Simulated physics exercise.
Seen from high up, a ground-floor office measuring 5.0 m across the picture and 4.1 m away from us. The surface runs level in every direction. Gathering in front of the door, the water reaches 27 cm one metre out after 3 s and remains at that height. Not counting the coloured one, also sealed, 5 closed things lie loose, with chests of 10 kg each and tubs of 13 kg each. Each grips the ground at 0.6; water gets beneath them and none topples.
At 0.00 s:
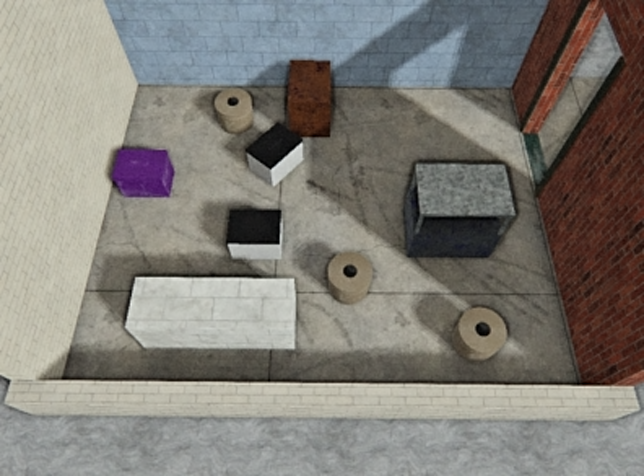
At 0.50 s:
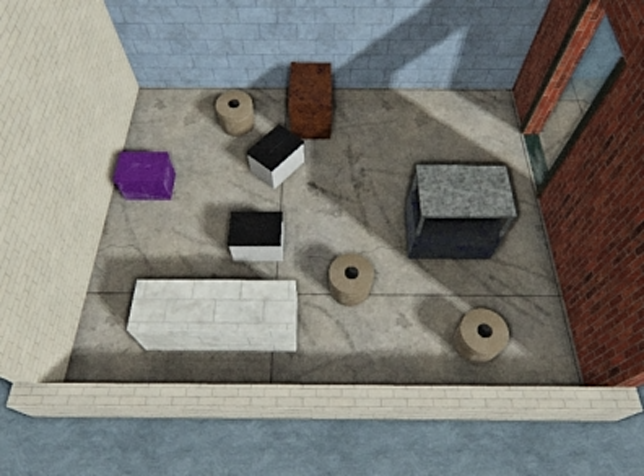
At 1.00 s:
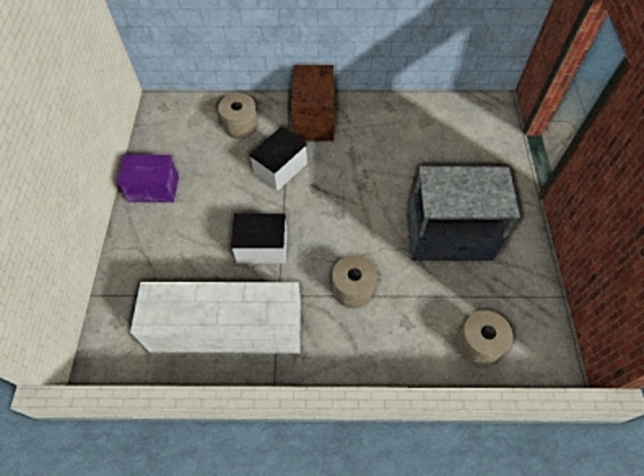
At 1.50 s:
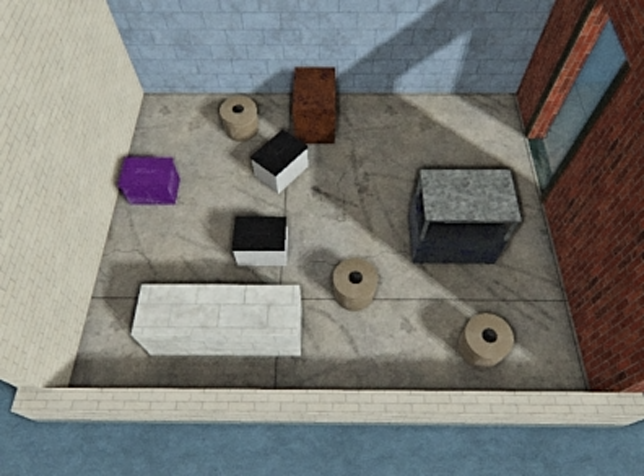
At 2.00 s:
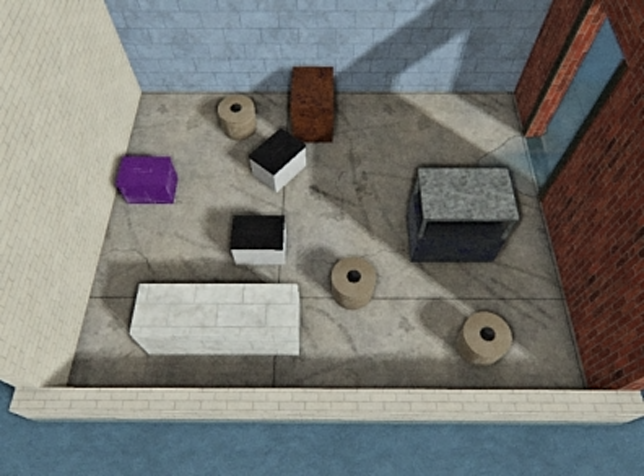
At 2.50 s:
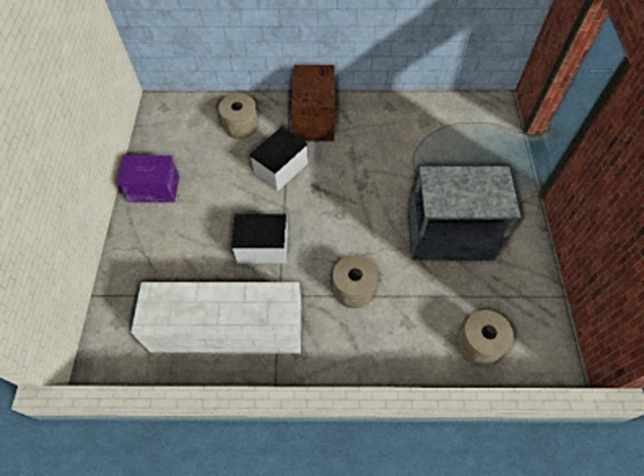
In a walled room seen from above, a purple box and other boxes and drums stay still while bluish water covers the ground outside, then spreads thinly through the doorway at right onto the floor behind the gray block.
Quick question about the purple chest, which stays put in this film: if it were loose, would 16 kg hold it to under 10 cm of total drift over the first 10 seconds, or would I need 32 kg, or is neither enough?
It will take the heavier choice to stop it.
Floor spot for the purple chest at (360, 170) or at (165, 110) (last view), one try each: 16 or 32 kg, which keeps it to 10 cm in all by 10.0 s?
Well, at the first spot no weight will do, and at the second you need the heavier weight.
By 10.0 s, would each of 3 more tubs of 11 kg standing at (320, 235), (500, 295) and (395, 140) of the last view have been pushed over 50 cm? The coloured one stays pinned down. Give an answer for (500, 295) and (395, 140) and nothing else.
In the order given, within the mark and then beyond the mark.
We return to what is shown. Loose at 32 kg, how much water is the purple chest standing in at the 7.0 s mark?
7 cm, roughly.
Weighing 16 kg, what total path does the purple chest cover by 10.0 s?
It covers about 100 cm altogether.
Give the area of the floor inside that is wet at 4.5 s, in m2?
Some 9.0 m2 of it.
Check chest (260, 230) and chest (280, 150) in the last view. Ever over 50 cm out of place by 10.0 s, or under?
So that's further for the first and further for the second.
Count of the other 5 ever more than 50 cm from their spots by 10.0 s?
The answer here is 2.
After 3.5 s the purple chest would be 0 cm from its start with 16 kg and 0 cm from its start with 32 kg; 0 cm of water round it then.
After 4.5 s the purple chest would be 0 cm from its start with 16 kg and 0 cm from its start with 32 kg; 0 cm of water round it then.
After 7.0 s the purple chest would be 6 cm from its start with 16 kg and 0 cm from its start with 32 kg; 7 cm of water round it then.
After 10.0 s the purple chest would be 91 cm from its start with 16 kg and 0 cm from its start with 32 kg; 12 cm of water round it then.
